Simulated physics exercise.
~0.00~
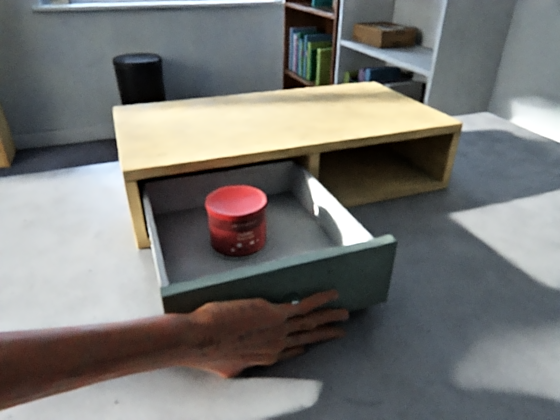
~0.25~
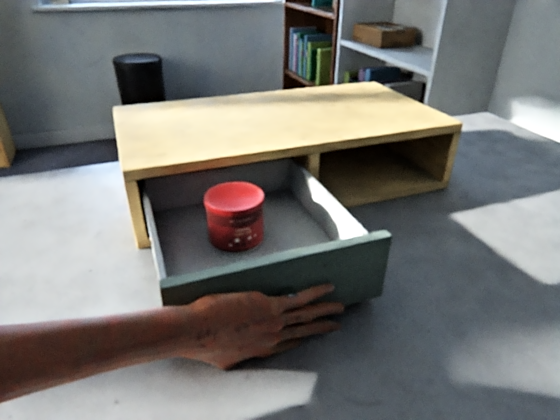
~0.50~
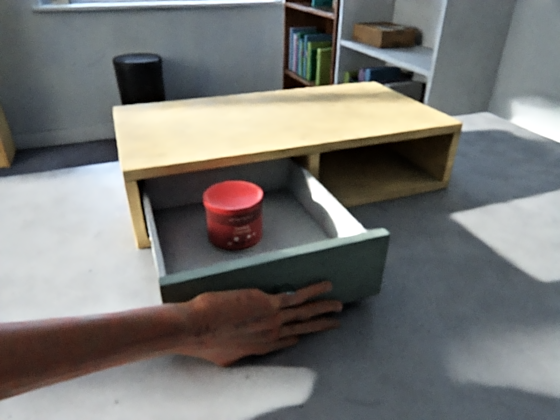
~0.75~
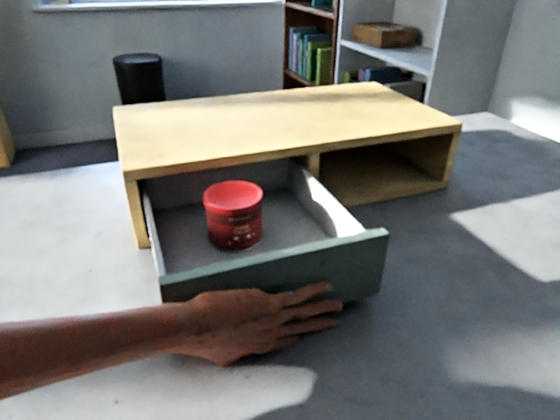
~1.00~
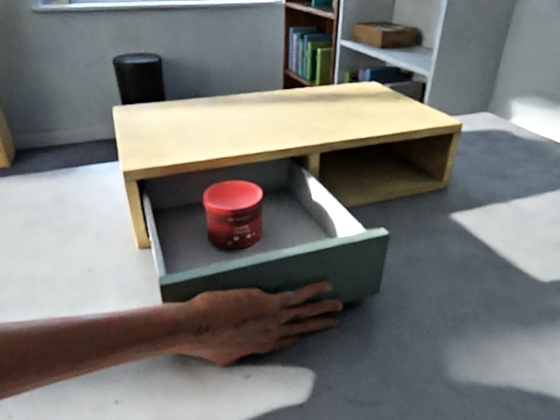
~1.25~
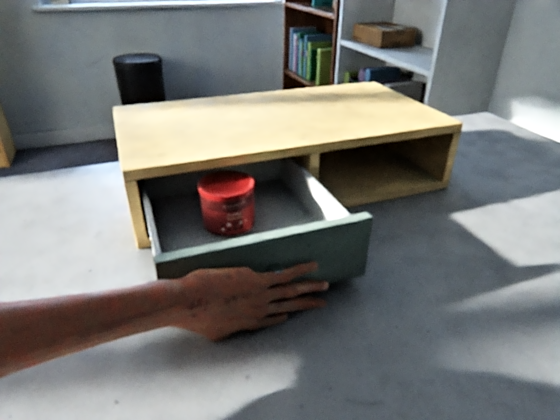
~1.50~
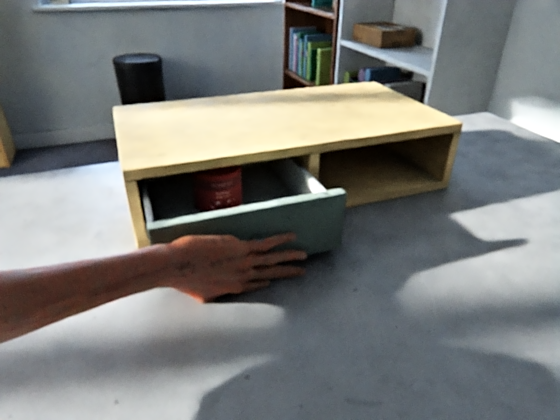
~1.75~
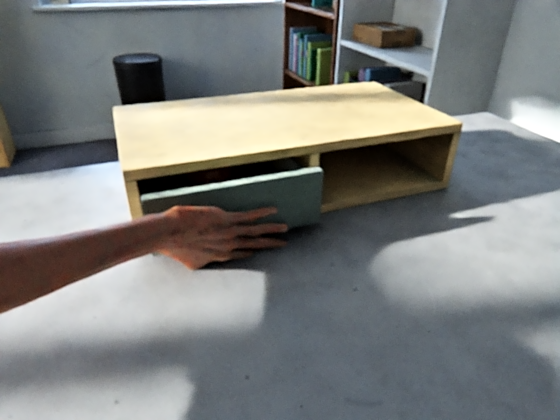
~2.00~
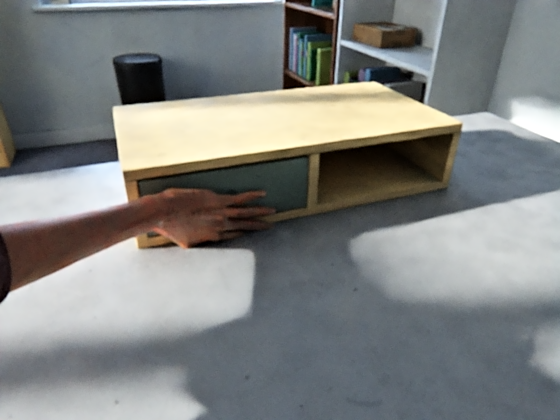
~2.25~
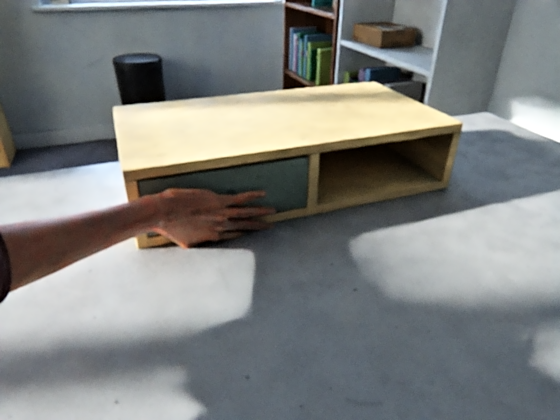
A grey-green drawer holding a red pot stands open at the left of a low, pale wooden chest, seen from slightly above on a grey surface in a sunlit room. An open compartment fills the chest's right side, with a dark bin and bookshelves behind. A hand reaching in from the left rests against the drawer front, which shifts slightly inward and then stays almost still. The hand then pushes it steadily back, carrying the pot inward until it disappears beneath the top. The drawer closes flush, and the hand remains against its front.
